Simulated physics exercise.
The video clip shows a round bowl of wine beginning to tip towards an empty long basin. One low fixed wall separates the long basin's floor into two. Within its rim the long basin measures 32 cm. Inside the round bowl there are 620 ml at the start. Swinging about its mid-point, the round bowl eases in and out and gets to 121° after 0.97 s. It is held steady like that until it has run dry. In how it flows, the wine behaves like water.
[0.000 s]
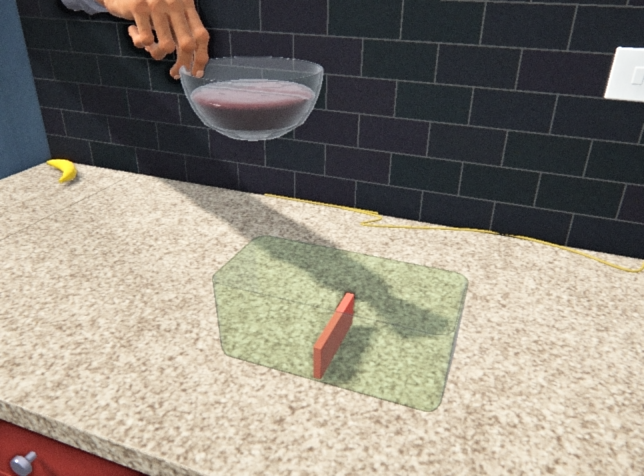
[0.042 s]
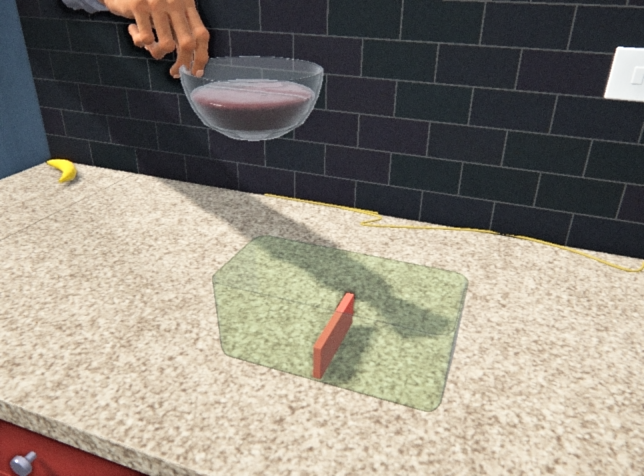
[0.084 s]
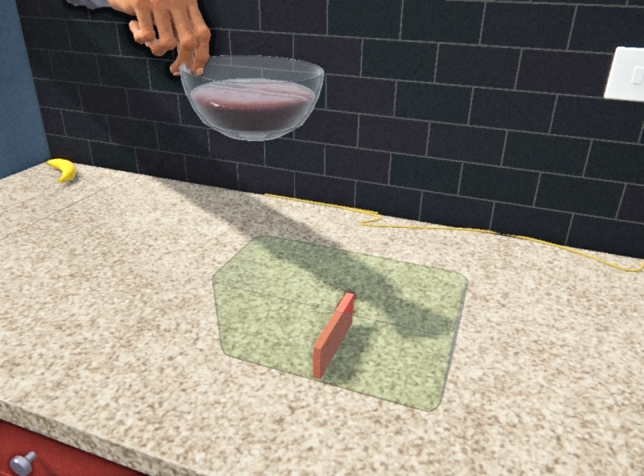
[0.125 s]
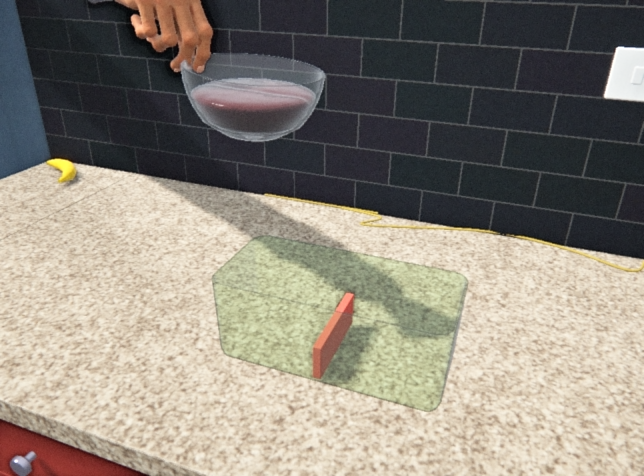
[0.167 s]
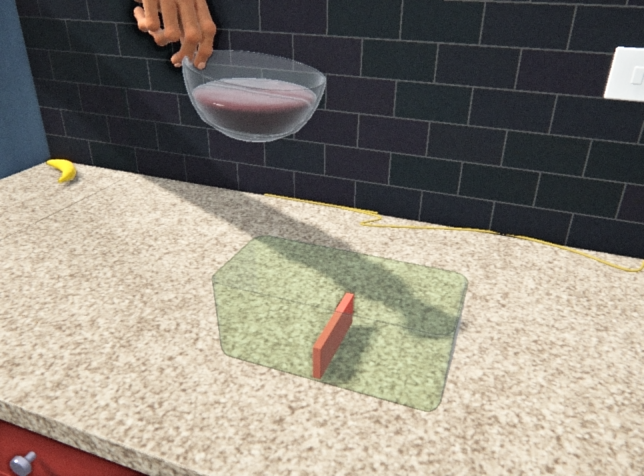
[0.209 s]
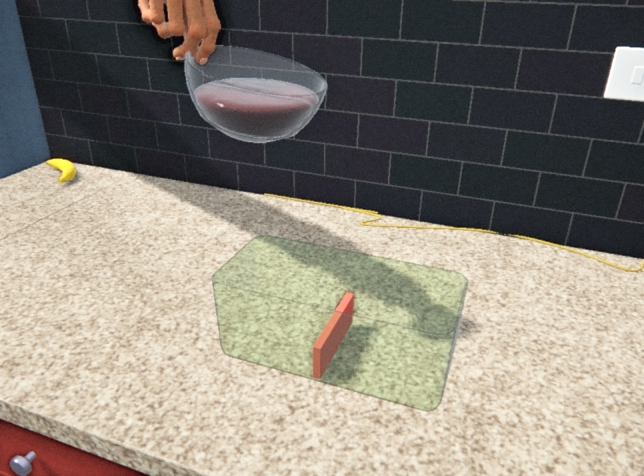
A hand slowly tilts a clear bowl of dark wine rightward above a speckled counter.
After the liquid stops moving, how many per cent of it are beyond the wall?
About 72 per cent.
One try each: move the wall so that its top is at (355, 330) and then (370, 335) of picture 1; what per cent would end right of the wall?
Some 55 in a hundred, then some 25 in a hundred.
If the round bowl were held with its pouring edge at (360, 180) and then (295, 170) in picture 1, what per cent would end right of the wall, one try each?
90 then 20 %.
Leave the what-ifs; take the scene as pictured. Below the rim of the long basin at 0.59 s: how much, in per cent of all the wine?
I'd put it near 8 percent.
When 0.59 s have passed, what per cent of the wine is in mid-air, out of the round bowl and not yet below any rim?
Some 58 % is the figure.
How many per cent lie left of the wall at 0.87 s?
I'd put it near 20 percent.
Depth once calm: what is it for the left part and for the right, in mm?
Some 8 mm on the left and some 20 mm on the right.
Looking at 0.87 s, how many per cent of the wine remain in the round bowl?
Near 0 percent, more or less.
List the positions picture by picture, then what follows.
In the first picture, tilt 0°; pouring edge (317, 76); surface from (202, 85) to (313, 98); the long basin's rim runs from (235, 257) to (462, 305); the wall's top is at (335, 320).
In the second picture, tilt 1°; pouring edge (317, 77); surface from (202, 85) to (313, 97).
In the third picture, tilt 2°; pouring edge (318, 79); surface from (203, 85) to (314, 98).
In the fourth picture, tilt 5°; pouring edge (319, 82); surface from (203, 84) to (314, 99).
In the fifth picture, tilt 9°; pouring edge (320, 88); surface from (204, 83) to (315, 100).
In the sixth picture, tilt 13°; pouring edge (321, 94); surface from (206, 83) to (316, 102).
After 0.59 s the tilt is 80° and 34 per cent is still to pour, 0 is left of the wall and 8 right of it.
After 0.87 s the tilt is 118° and 0 per cent is still to pour, 19 is left of the wall and 73 right of it.
After 1.15 s the tilt is 121° and 0 per cent is still to pour, 25 is left of the wall and 72 right of it.
After 1.47 s the tilt is 121° and 0 per cent is still to pour, 25 is left of the wall and 72 right of it.
In the end 25 per cent lies left of the wall, 72 right of it and 2 outside.
